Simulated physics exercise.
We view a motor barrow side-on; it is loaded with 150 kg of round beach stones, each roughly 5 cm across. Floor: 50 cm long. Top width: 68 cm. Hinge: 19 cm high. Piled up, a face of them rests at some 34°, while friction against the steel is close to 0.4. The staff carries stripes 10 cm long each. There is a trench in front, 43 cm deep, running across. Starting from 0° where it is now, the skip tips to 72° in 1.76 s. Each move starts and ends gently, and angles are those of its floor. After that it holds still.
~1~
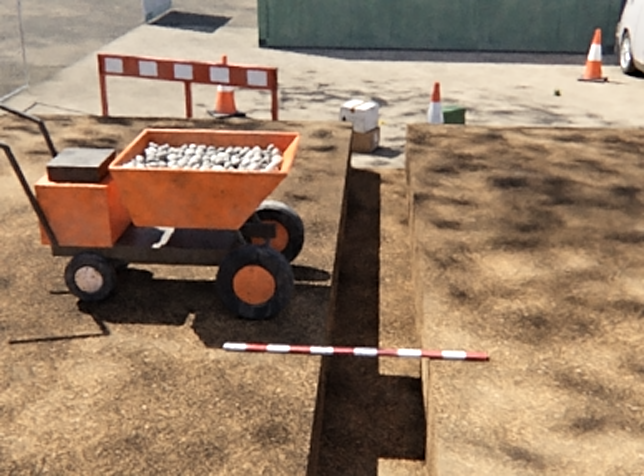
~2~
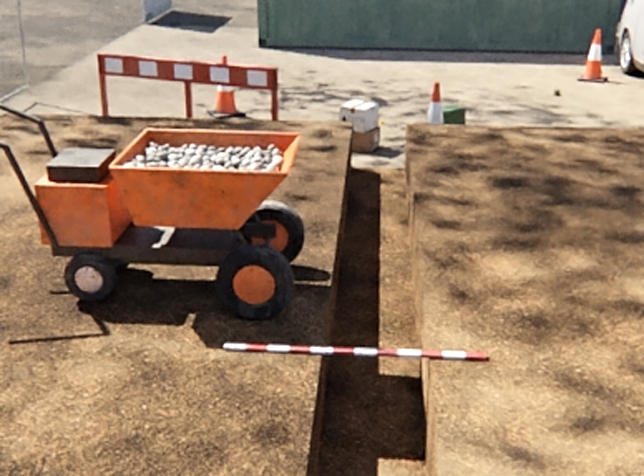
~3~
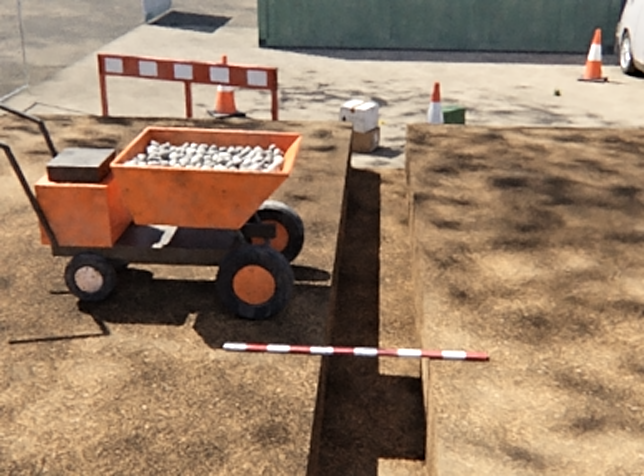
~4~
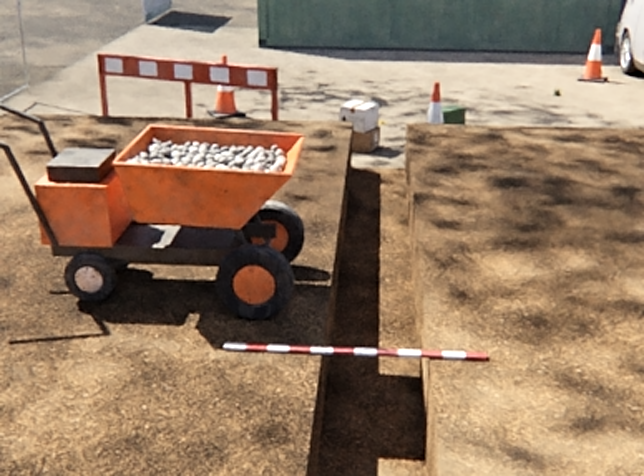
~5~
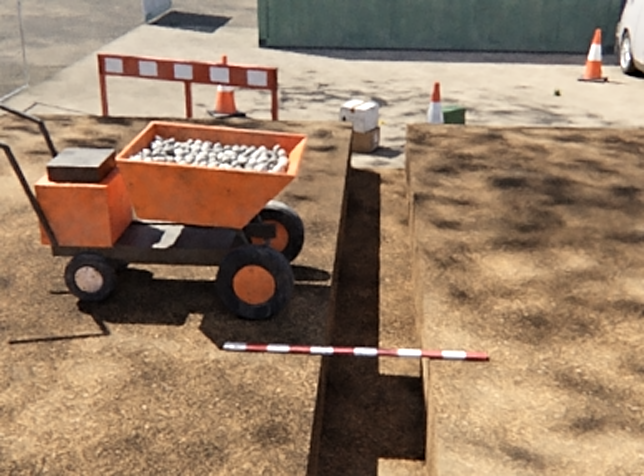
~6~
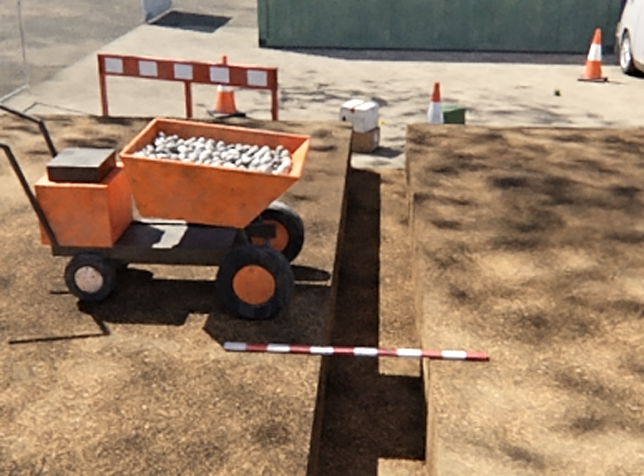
At the start, an orange motor barrow loaded with pale, rounded stones stands still to the left of a narrow trench, a red-and-white striped staff lying across the gap. Then its skip slowly tilts slightly toward the right, its rear rising, while the wheels stay in place.
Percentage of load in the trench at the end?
66 per cent.
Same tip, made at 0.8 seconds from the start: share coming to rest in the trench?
Close to 50 percent, then.
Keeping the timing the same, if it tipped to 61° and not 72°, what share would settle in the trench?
About 75%.
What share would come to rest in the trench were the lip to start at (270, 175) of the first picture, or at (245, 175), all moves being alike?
From the first spot near 90, from the second near 100 per cent.
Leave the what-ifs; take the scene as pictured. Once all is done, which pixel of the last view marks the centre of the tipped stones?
About (406, 351).
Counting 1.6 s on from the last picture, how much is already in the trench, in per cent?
Around 40 per cent of it, at that instant.
Then, 1.0 s after the last picture the floor is at 61°, 99 % in the skip, 1 % in the trench; the foremost stones are at (394, 248).
Then, 1.6 s after the last picture the floor is at 72°, 35 % in the skip, 41 % in the trench, 25 % past the trench; the foremost stones are at (514, 290).
Then, 1.9 s after the last picture the floor is at 72°, 10 % in the skip, 55 % in the trench, 35 % past the trench; the foremost stones are at (590, 312).
Then, 3.9 s after the last picture the floor is at 72°, 0 % in the skip, 66 % in the trench, 34 % past the trench; the foremost stones are at (625, 307).
